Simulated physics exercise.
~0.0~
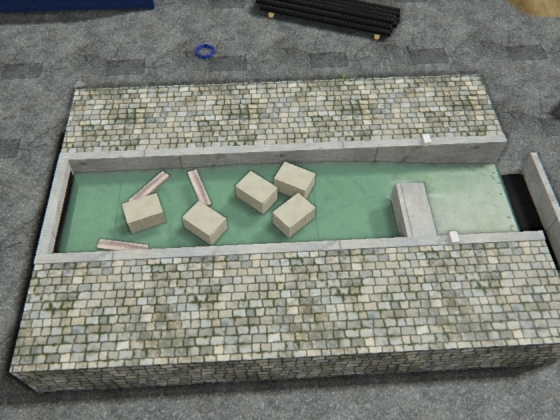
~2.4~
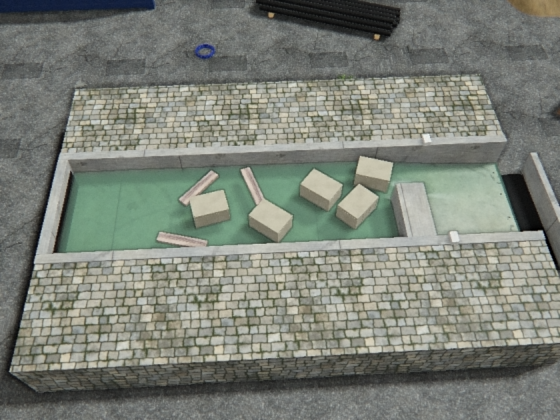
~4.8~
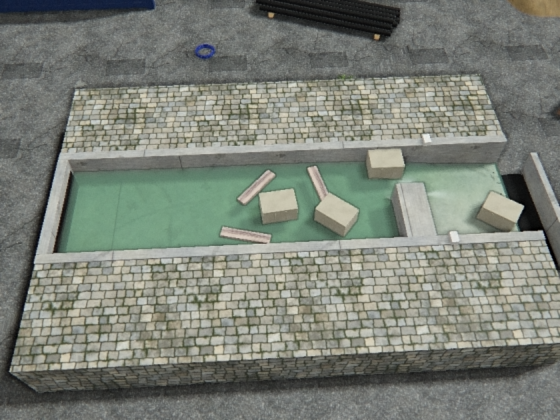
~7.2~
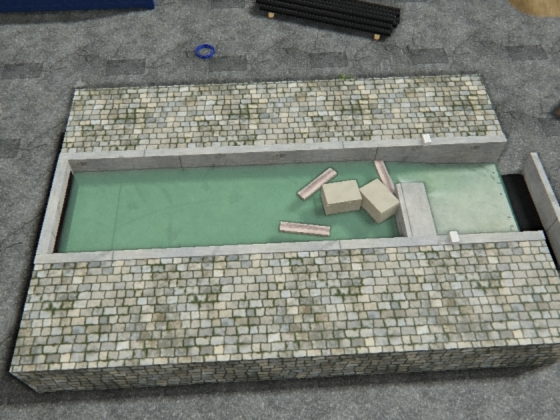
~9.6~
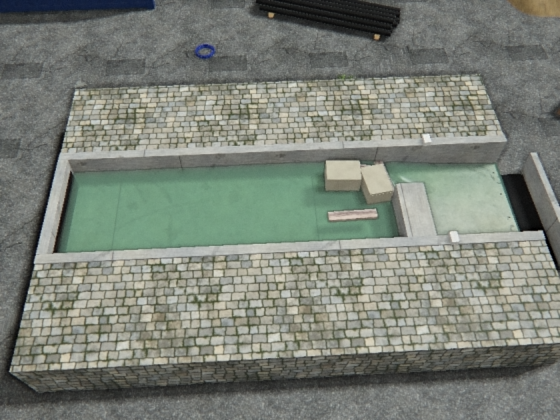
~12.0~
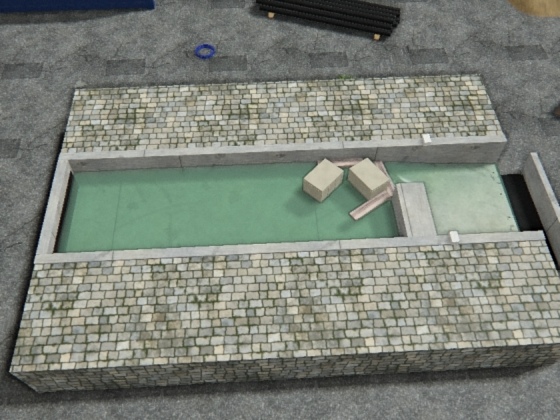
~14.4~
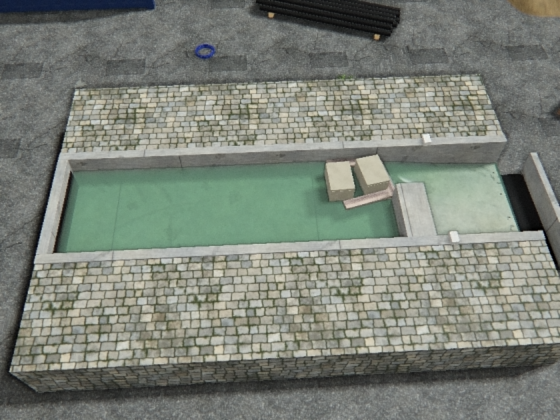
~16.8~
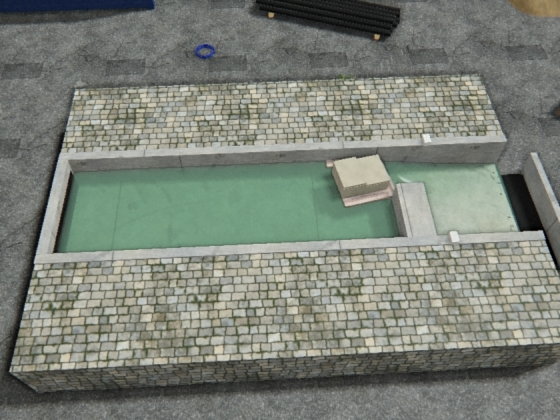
Five pale blocks and three thin boards float scattered on green water in a channel between two cobbled banks, seen from above. They drift together to the right, toward a low grey wall that juts partway across near the far end. One block slips through the gap beside the wall and others follow out of view, while the rest bunch up behind it. Two blocks and the boards swing round and crowd toward the upper side of the gap. At the end, the two blocks sit pressed together against the boards, still, short of the opening.
